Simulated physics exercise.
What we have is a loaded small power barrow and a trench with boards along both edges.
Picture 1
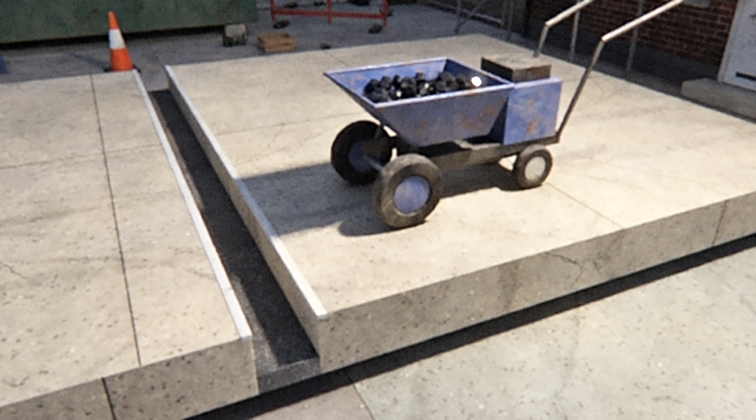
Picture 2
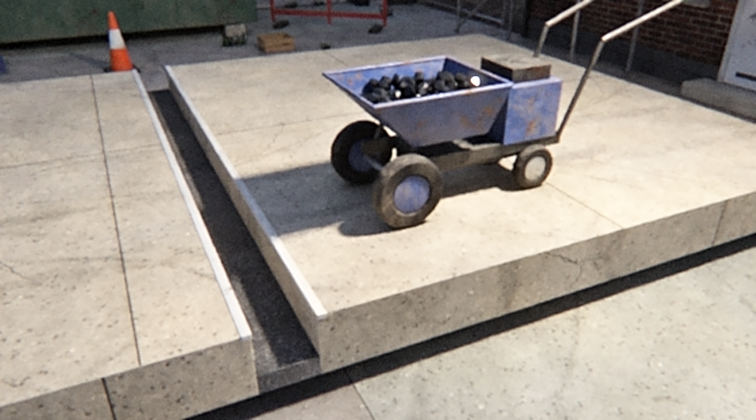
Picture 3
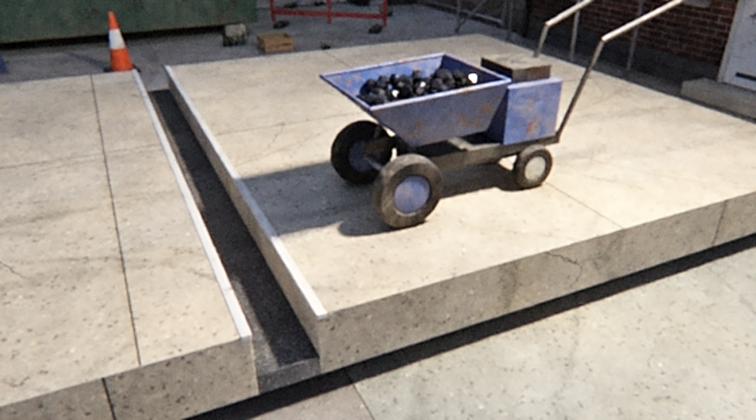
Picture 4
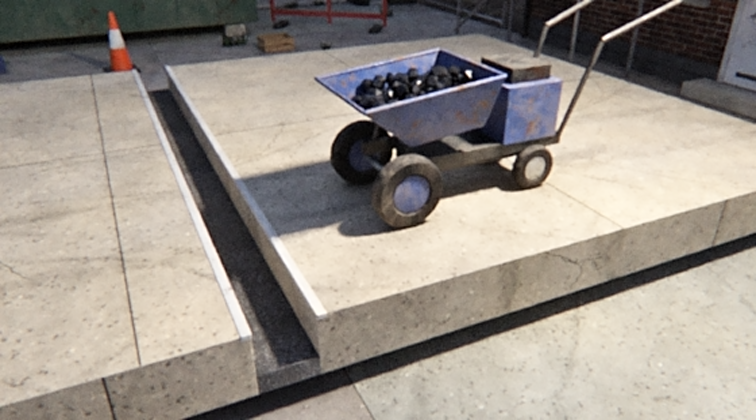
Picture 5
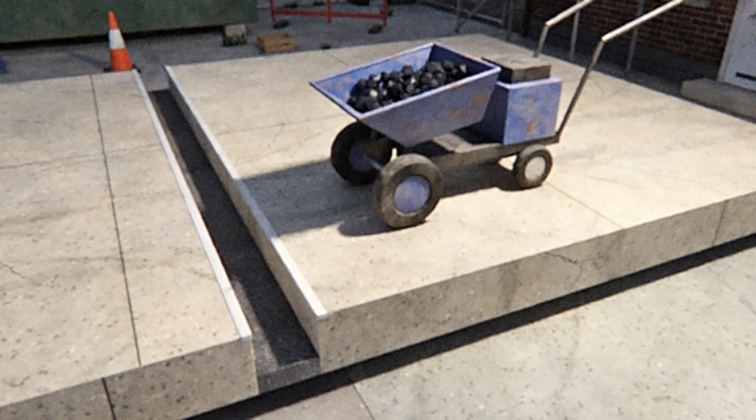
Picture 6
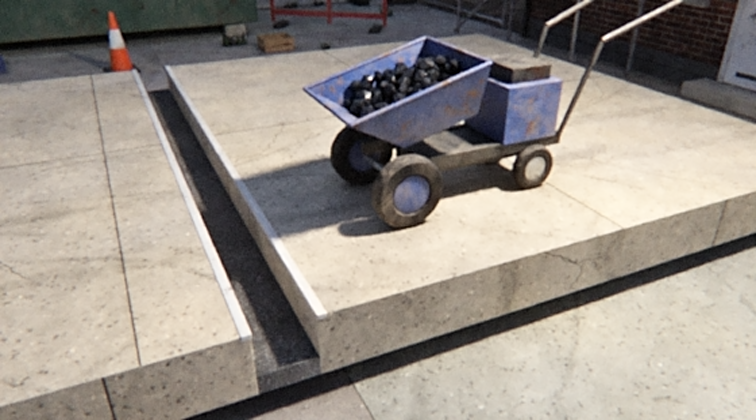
The blue skip of a small wheeled barrow, loaded with black lumps, stays level at first, then gradually tilts forward to the left, while the wheels remain still on the pale slabs beside a narrow, board-edged trench.
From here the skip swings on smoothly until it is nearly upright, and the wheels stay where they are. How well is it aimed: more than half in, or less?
It catches the larger part.
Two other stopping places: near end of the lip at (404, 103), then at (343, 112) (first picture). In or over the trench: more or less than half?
First not half, then above a half.
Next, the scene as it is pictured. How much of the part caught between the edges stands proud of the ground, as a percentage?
It comes to 0 per cent or so.
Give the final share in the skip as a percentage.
Roughly 25 in a hundred.
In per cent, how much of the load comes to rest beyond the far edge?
Roughly 0 in a hundred.
Just after the last frame, skip tipped steeply; every one in the skip.
A moment on, skip tipped right over; roughly half in the skip; roughly a quarter short of the trench; roughly a quarter in or heaped over the trench; just a few falling.
Further on, skip tipped right over; roughly a quarter in the skip; about a tenth short of the trench; roughly two thirds in or heaped over the trench; just a few beyond it.
When it is over, skip tipped right over; roughly a quarter in the skip; about a tenth short of the trench; roughly two thirds in or heaped over the trench; just a few beyond it.
